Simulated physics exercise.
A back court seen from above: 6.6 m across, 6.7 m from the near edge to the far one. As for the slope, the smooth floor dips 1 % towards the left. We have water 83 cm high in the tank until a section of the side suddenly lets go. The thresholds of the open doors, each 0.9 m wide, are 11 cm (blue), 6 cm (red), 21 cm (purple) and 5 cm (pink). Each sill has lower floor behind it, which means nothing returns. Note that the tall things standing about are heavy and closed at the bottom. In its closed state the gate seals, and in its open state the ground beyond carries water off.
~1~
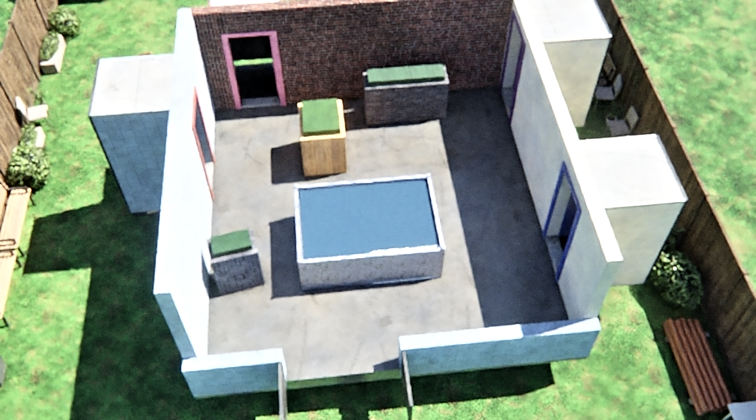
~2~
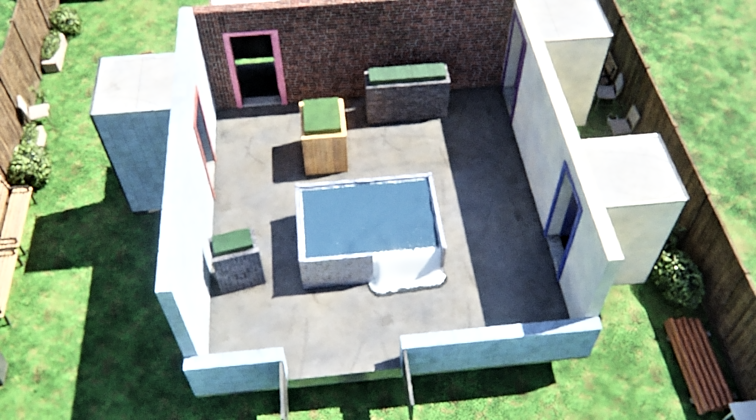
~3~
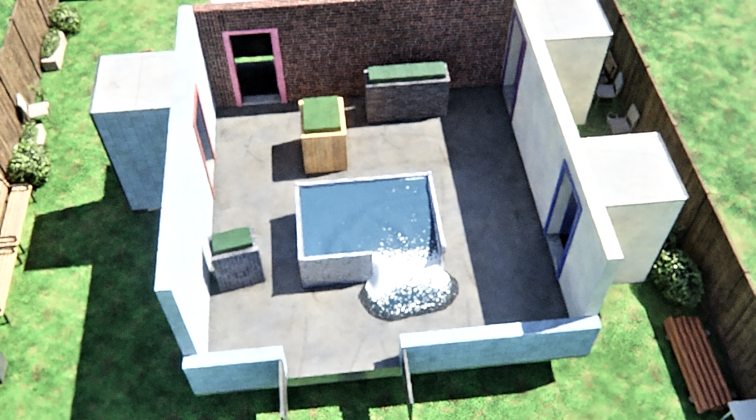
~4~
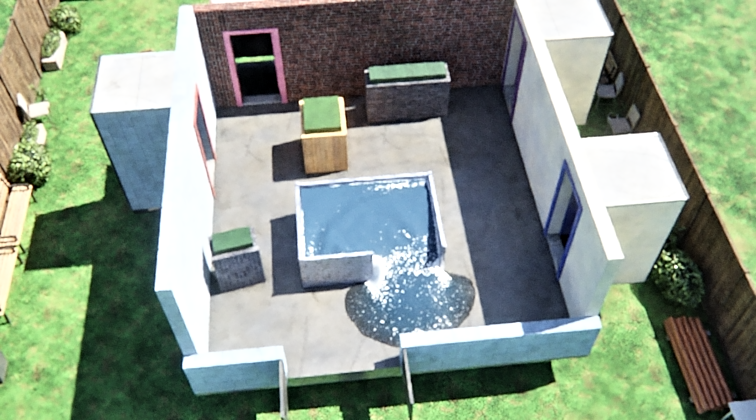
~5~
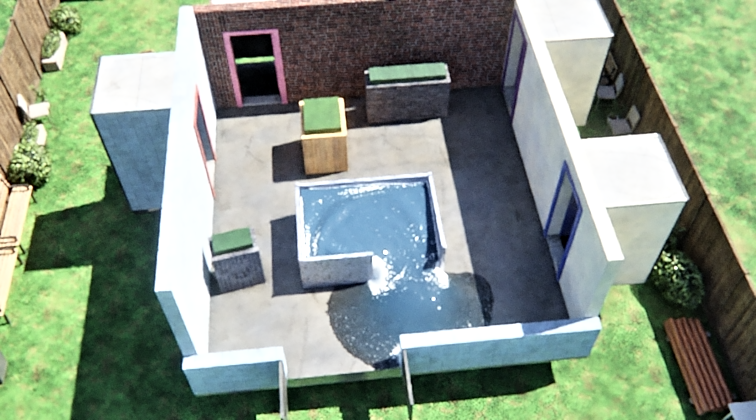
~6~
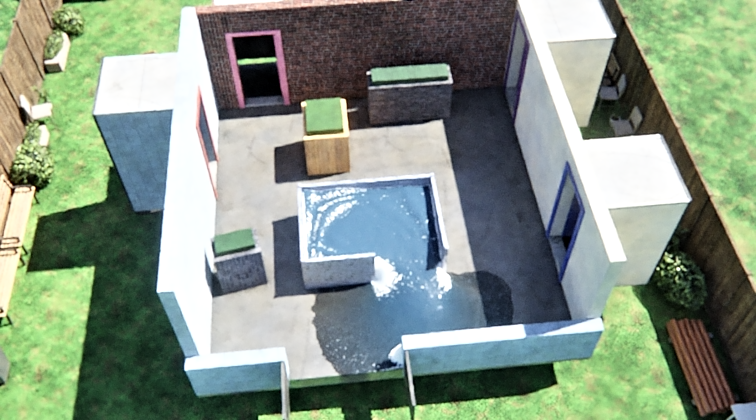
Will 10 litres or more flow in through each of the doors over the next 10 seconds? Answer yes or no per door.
Blue door: Yes, red door: No, purple door: No, pink door: No.
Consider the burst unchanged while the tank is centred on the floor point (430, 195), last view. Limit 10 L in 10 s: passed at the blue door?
So the blue door tops the limit.
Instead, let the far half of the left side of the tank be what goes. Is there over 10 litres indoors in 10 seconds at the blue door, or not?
Then blue does not exceed it.
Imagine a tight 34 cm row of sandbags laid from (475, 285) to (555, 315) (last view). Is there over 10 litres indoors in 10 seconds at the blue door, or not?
Then, at blue, the limit is respected.
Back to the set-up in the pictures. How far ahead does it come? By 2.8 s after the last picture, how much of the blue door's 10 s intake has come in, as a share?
I'd put it at about 50 per cent by that point.
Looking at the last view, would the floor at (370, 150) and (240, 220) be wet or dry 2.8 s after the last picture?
Untouched, untouched.
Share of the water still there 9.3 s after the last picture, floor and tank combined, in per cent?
Still there: Roughly 68 %.
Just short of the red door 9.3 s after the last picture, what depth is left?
About 5.5 centimetres.
Then, 0.7 s after the last picture water covers 15 % of the floor and is deepest (55 cm) near (433, 353); blue door not reached, red door not reached, purple door not reached, pink door not reached.
Then, 1.5 s after the last picture water covers 25 % of the floor and is deepest (52 cm) near (572, 339); blue door 14 cm at the sill, 0 L in, red door not reached, purple door not reached, pink door not reached.
Then, 2.8 s after the last picture water covers 50 % of the floor and is deepest (31 cm) near (552, 341); blue door 16 cm at the sill, 15 L in, red door not reached, purple door 3 cm at the sill, 0 L in, pink door not reached.
Then, 5.3 s after the last picture water covers 75 % of the floor and is deepest (18 cm) near (433, 353); blue door 11 cm at the sill, 29 L in, red door 2 cm at the sill, 0 L in, purple door 10 cm at the sill, 0 L in, pink door not reached.
Then, 9.3 s after the last picture water covers 95 % of the floor and is deepest (12 cm) near (350, 144); blue door 5 cm at the sill, 29 L in, red door 6 cm at the sill, 0 L in, purple door 8 cm at the sill, 0 L in, pink door 5 cm at the sill, 1 L in.
